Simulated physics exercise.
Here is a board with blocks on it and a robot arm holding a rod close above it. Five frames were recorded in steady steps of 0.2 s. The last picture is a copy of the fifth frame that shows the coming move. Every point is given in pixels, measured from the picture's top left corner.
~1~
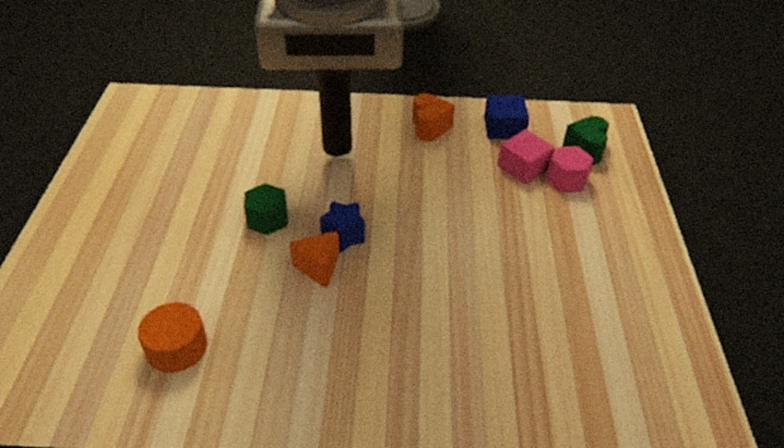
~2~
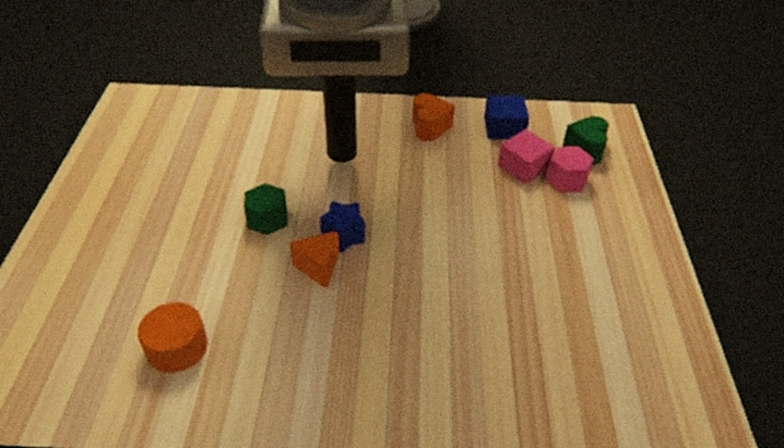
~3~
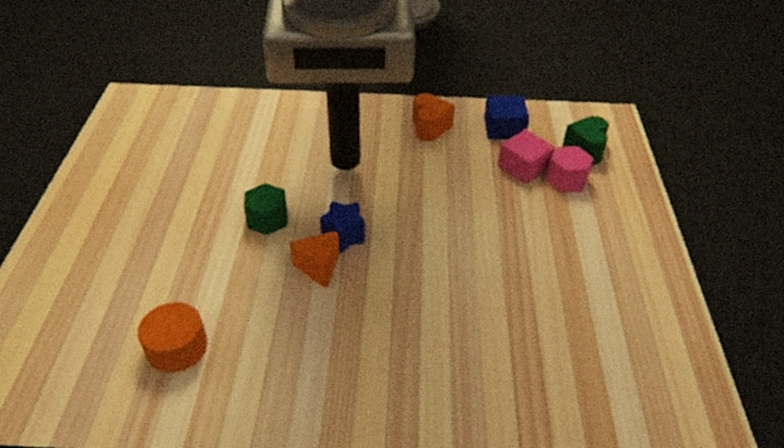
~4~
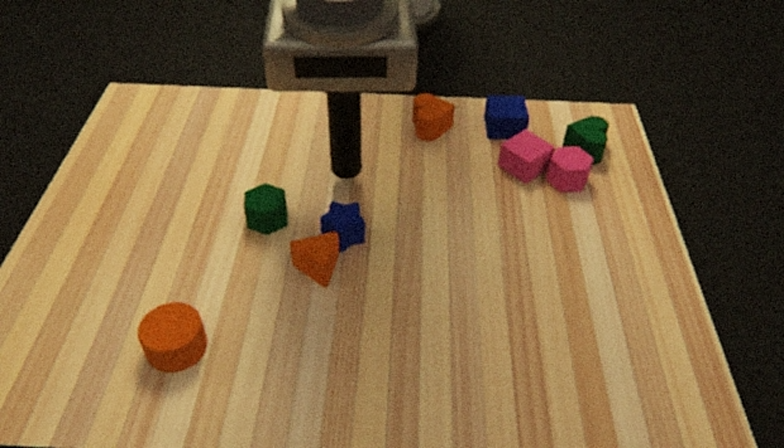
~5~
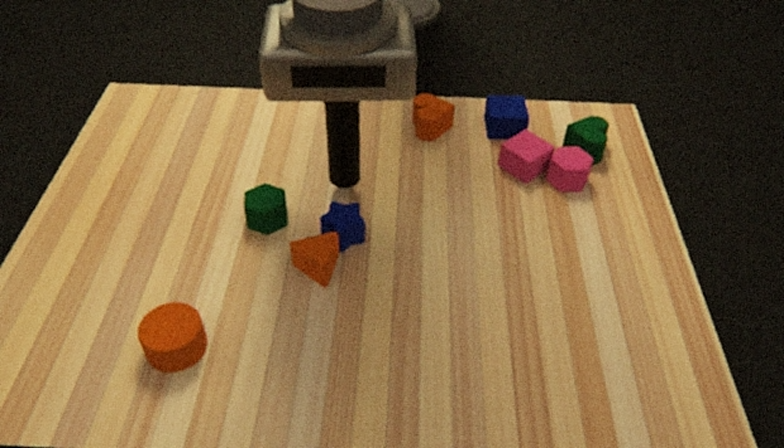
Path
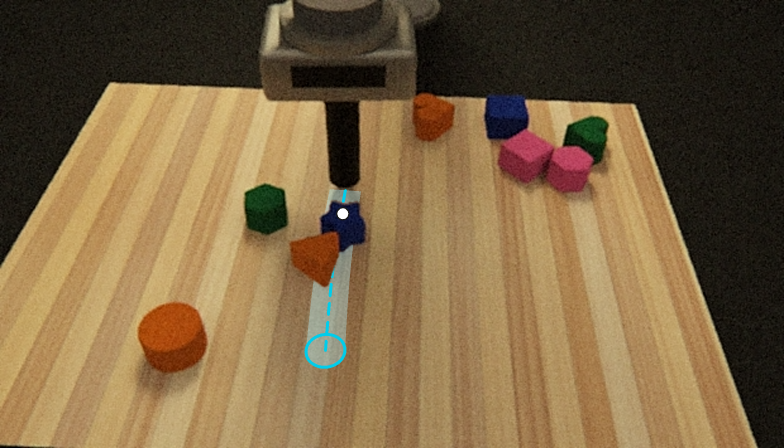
At the start, a robot arm holds a dark rod over a striped wooden board scattered with orange, green, blue and pink blocks. The rod moves slightly right and toward the viewer, then continues forward to just behind the blue star-shaped block, while all the blocks stay still.
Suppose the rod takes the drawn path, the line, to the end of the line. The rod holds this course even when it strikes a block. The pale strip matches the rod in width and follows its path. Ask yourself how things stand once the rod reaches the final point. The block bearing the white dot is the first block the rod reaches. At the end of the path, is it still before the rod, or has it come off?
At the end of the path, the rod has already lost the block bearing the white dot, which lies beside or behind it.
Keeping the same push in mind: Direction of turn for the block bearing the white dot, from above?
From the top, the block rotates counterclockwise.
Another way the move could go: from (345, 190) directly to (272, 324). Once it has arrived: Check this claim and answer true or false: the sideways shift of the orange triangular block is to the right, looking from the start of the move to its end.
The statement is false.
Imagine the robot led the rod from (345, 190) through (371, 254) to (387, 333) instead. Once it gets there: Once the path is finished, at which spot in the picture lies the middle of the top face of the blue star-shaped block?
The blue star-shaped block ends near (346, 278).
The drawn path runs straight from (345, 190) to (326, 351); the dot is on the blue star-shaped block.
On the path given first. One third of the way, rod at (337, 224); orange triangular block at (313, 257), turned 40° clockwise; blue star-shaped block at (347, 237), turned 25° anticlockwise.
Two thirds of the way, rod at (330, 278); orange triangular block at (299, 284), turned 85° clockwise; blue star-shaped block at (364, 277), turned 75° anticlockwise.
At the end, rod at (324, 339); green hexagon not moved; orange triangular block at (289, 294), turned 105° clockwise; blue star-shaped block at (366, 283), turned 105° anticlockwise.
